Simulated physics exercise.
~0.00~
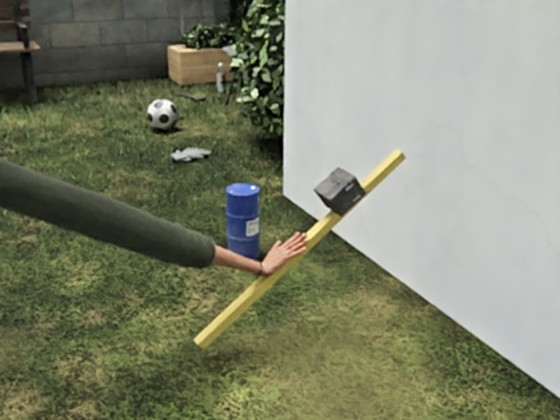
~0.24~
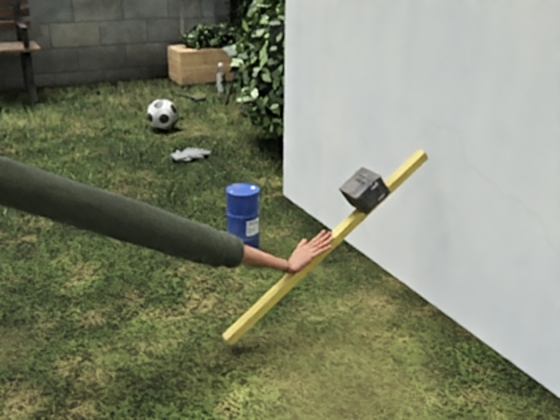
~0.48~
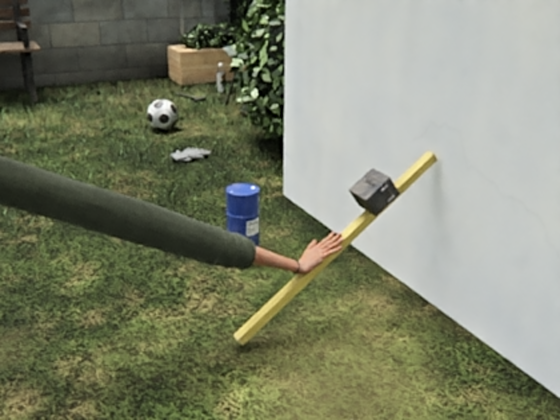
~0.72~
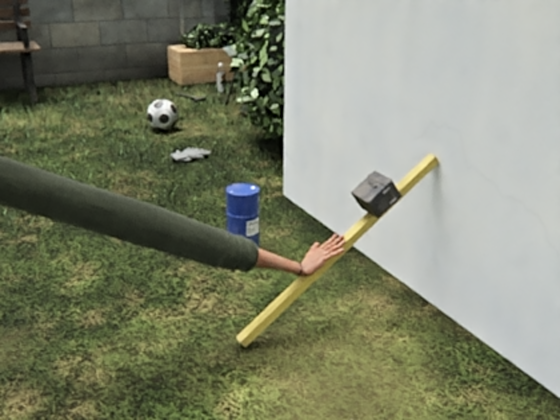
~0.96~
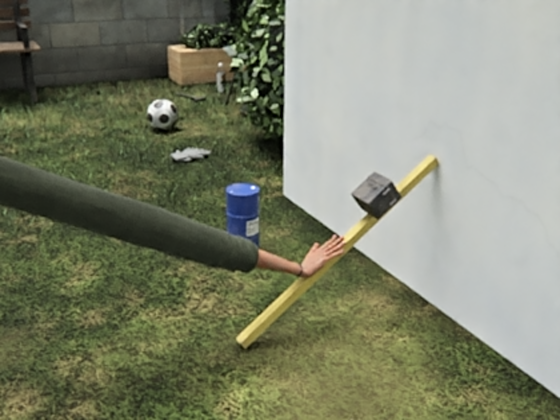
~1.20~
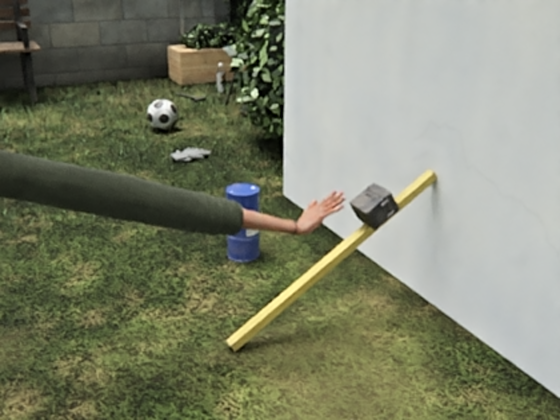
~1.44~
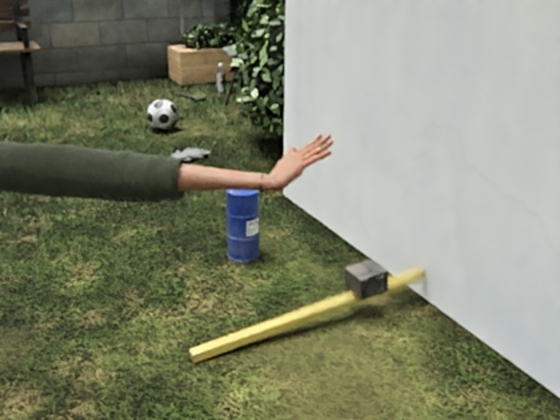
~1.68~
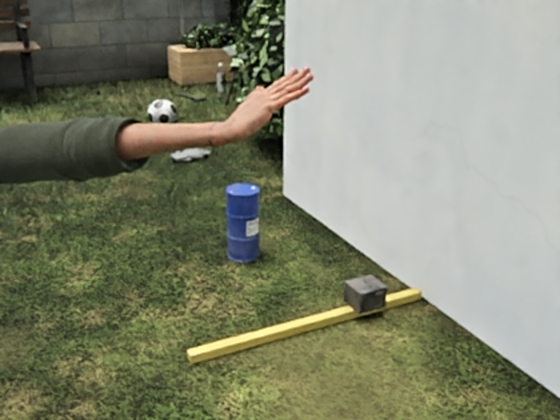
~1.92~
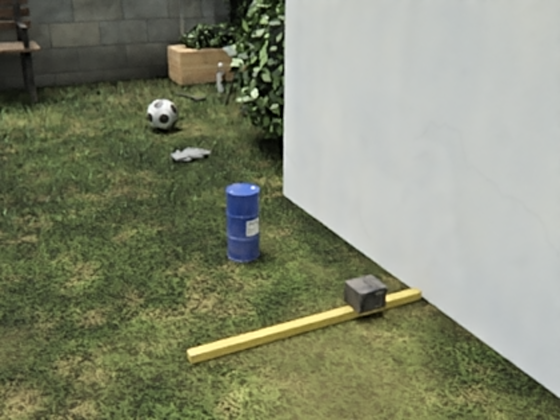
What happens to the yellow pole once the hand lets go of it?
The pole does not stay leaning on the wall but slides down, and it ends up lying on the grass.
